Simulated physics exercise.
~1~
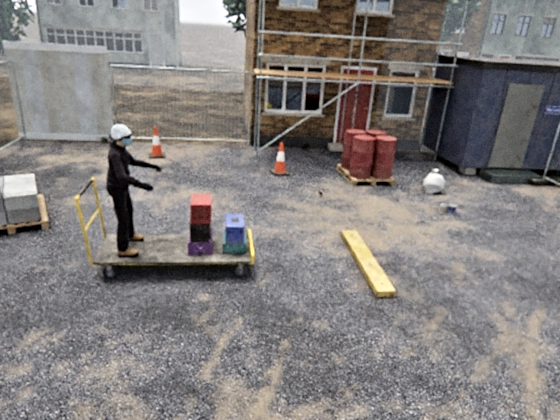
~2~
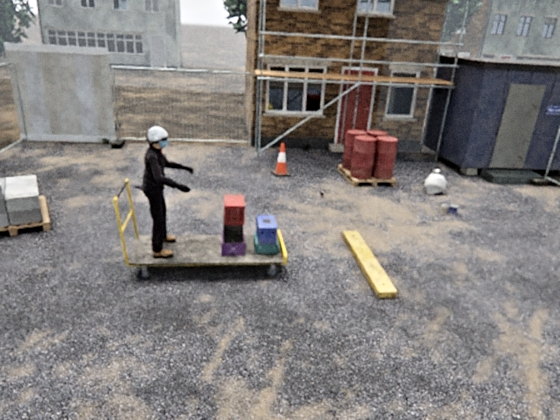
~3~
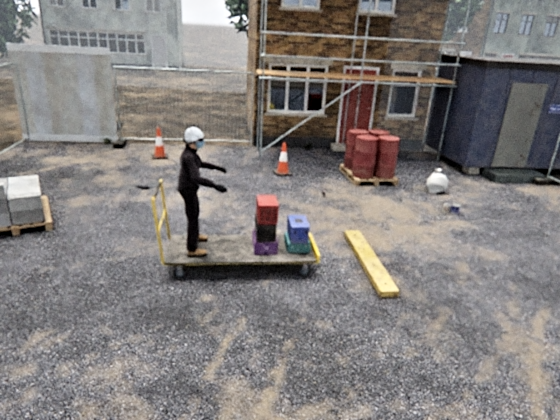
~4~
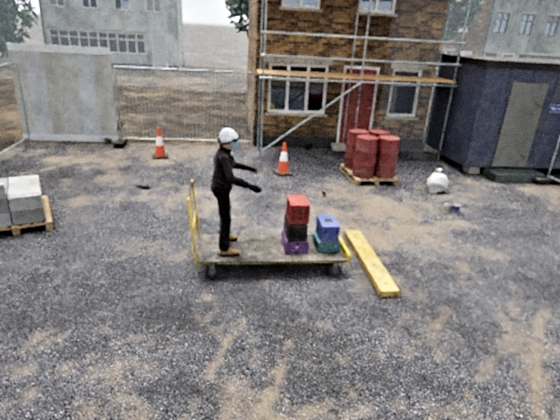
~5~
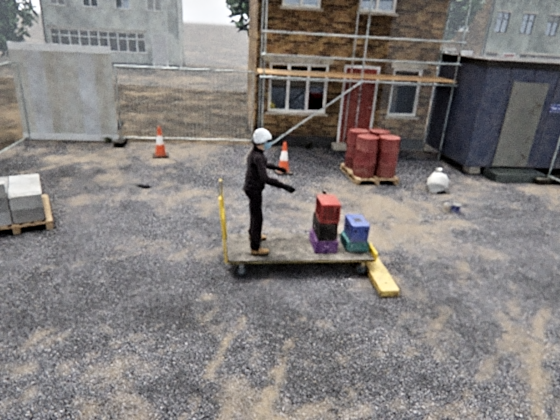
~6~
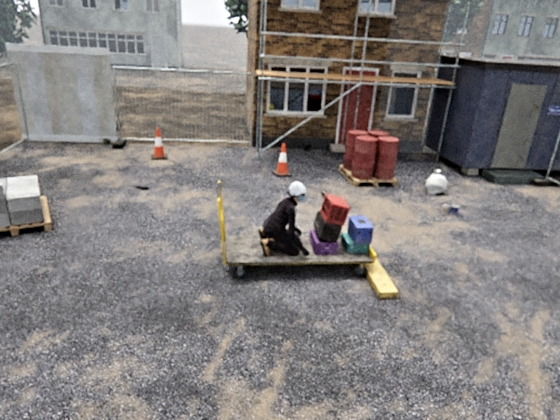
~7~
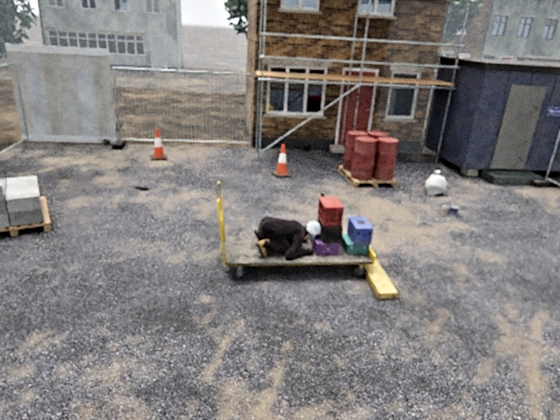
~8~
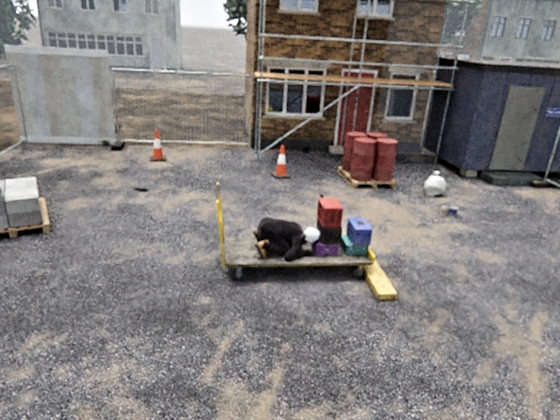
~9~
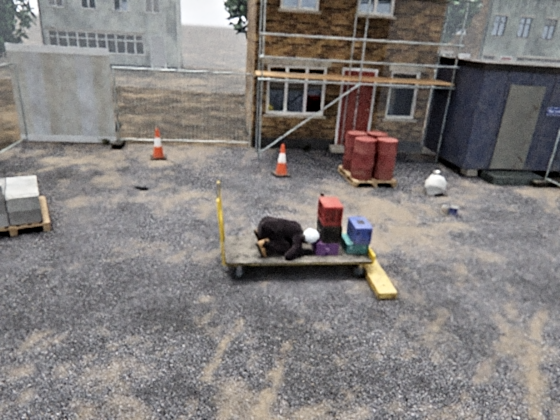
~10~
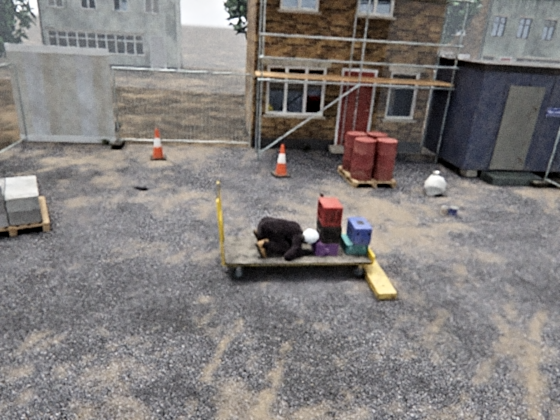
The video shows a helmeted worker standing with arms outstretched on a trolley carrying stacked coloured boxes, rolling right across a gravel yard. It stops at a yellow kerb, the stack tilts briefly and settles, and the worker drops forward, ending slumped beside the boxes, all still aboard.
